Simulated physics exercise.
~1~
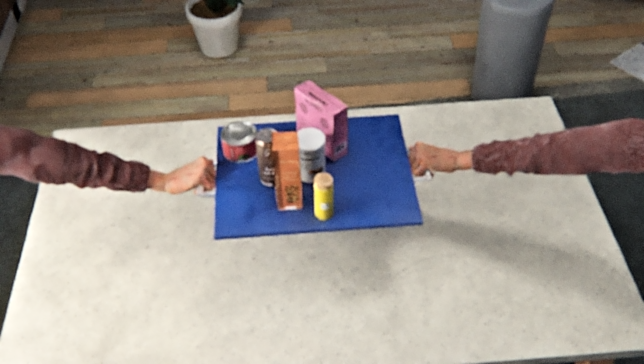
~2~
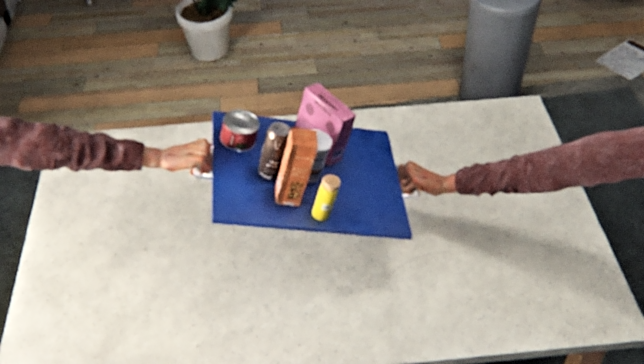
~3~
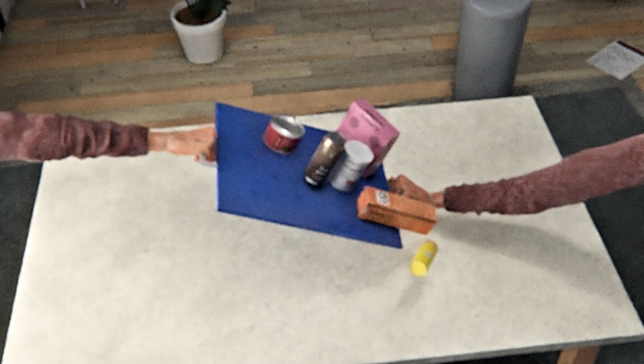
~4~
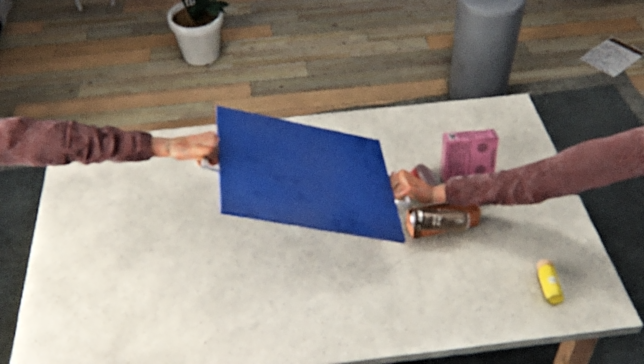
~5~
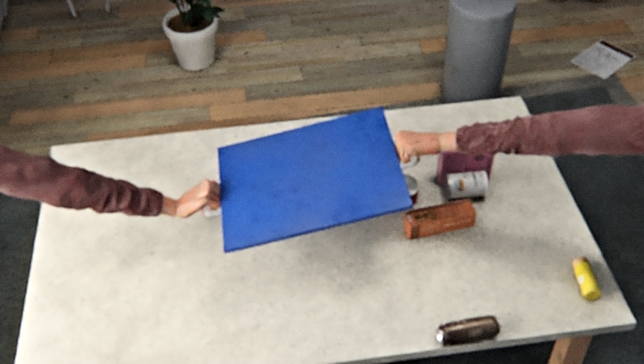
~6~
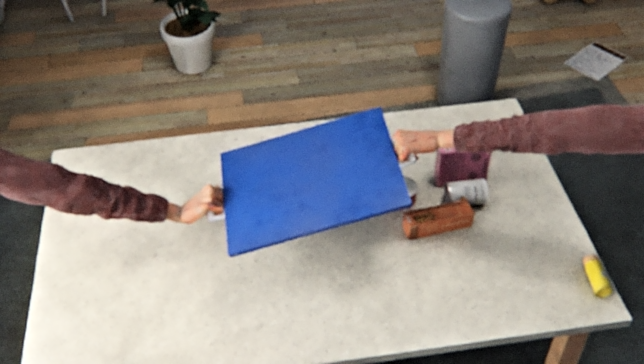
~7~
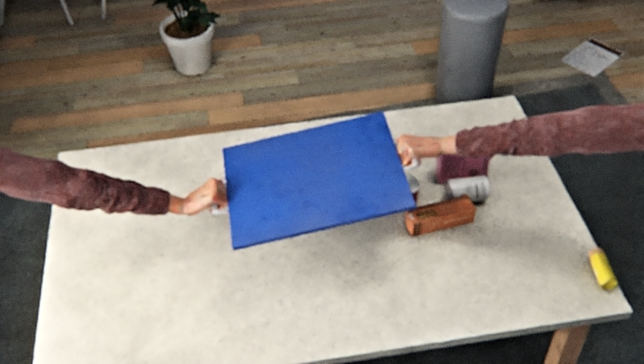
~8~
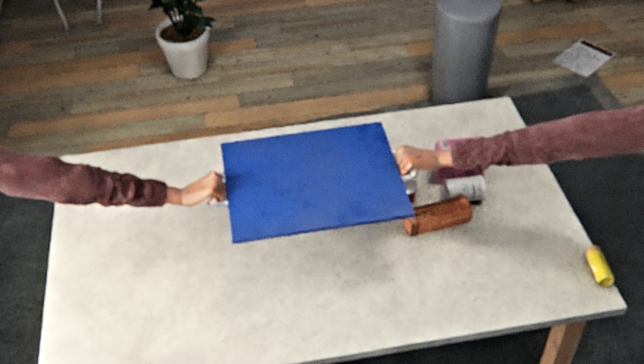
Six items, among them a red can, a dark brown can, an orange carton and a pink box, stand on a flat blue tray held by two hands above a pale table. The tray tips down to the right, and the items lean and slide that way. The yellow shaker and the orange carton go over the edge first, and the rest follow onto the table. The empty tray then swings to tilt left while the brown can rolls towards the front and out of sight. Finally the tray eases back towards level, still empty, with the yellow shaker lying near the table's right edge.
